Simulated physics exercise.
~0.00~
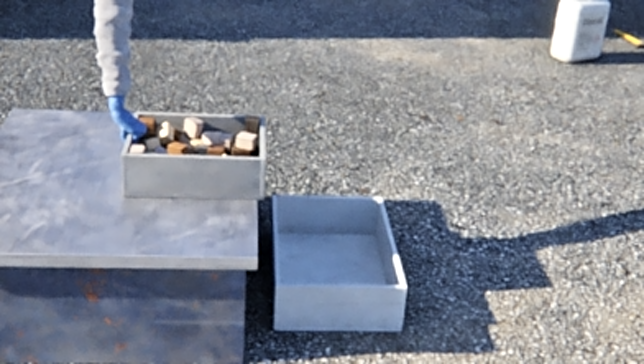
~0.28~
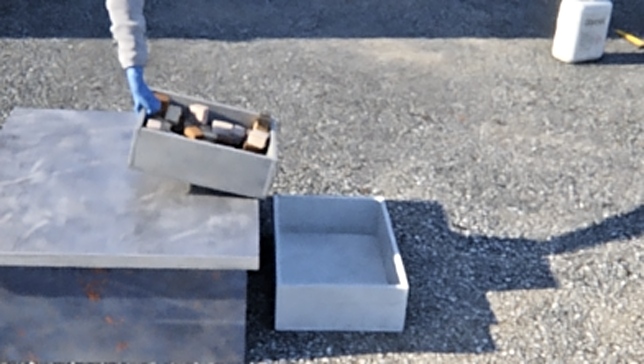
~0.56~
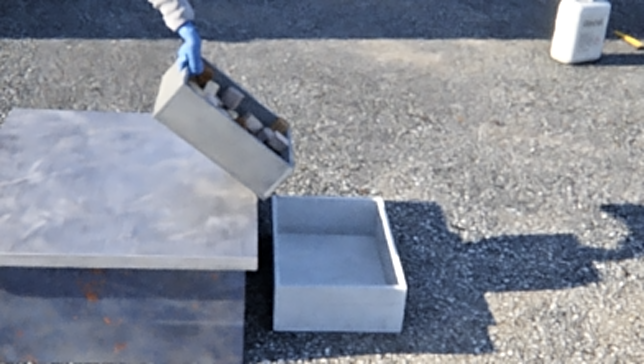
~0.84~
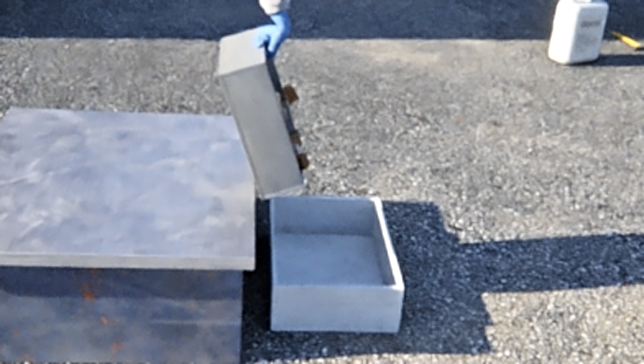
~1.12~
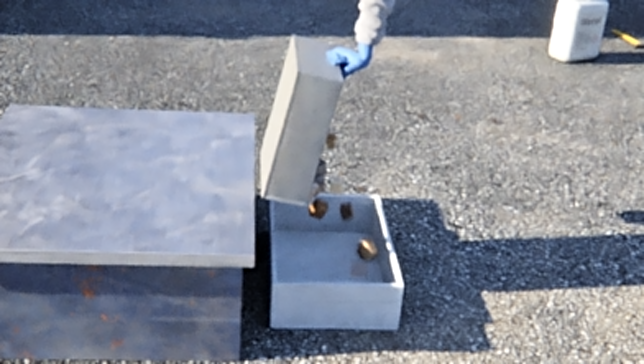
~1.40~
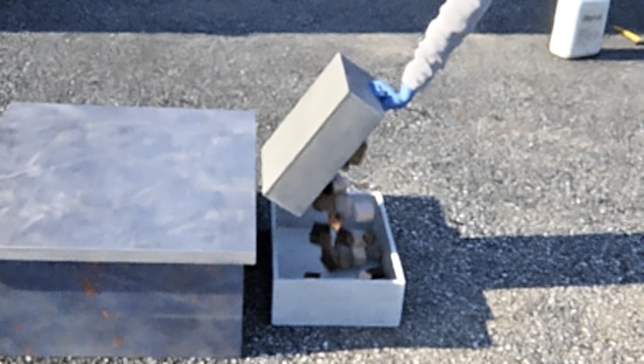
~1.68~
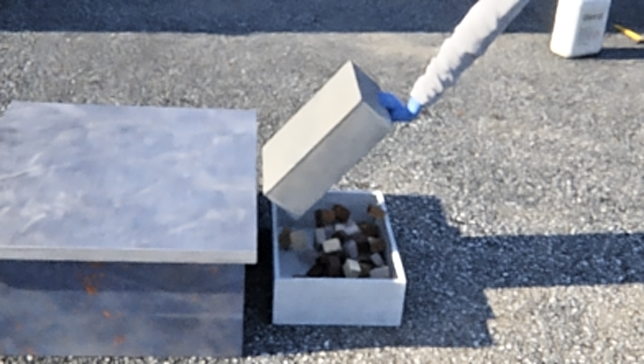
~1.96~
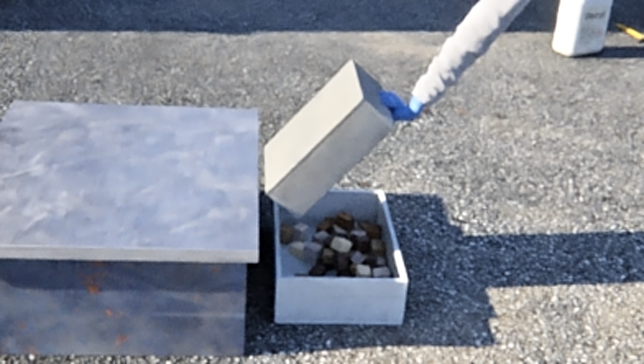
On a paved surface outdoors, a blue-gloved hand lifts a grey tote of small blocks at the end of a bench and tips it steeply over an empty pale tub below, until the blocks tumble out and settle in a pile inside the tub.
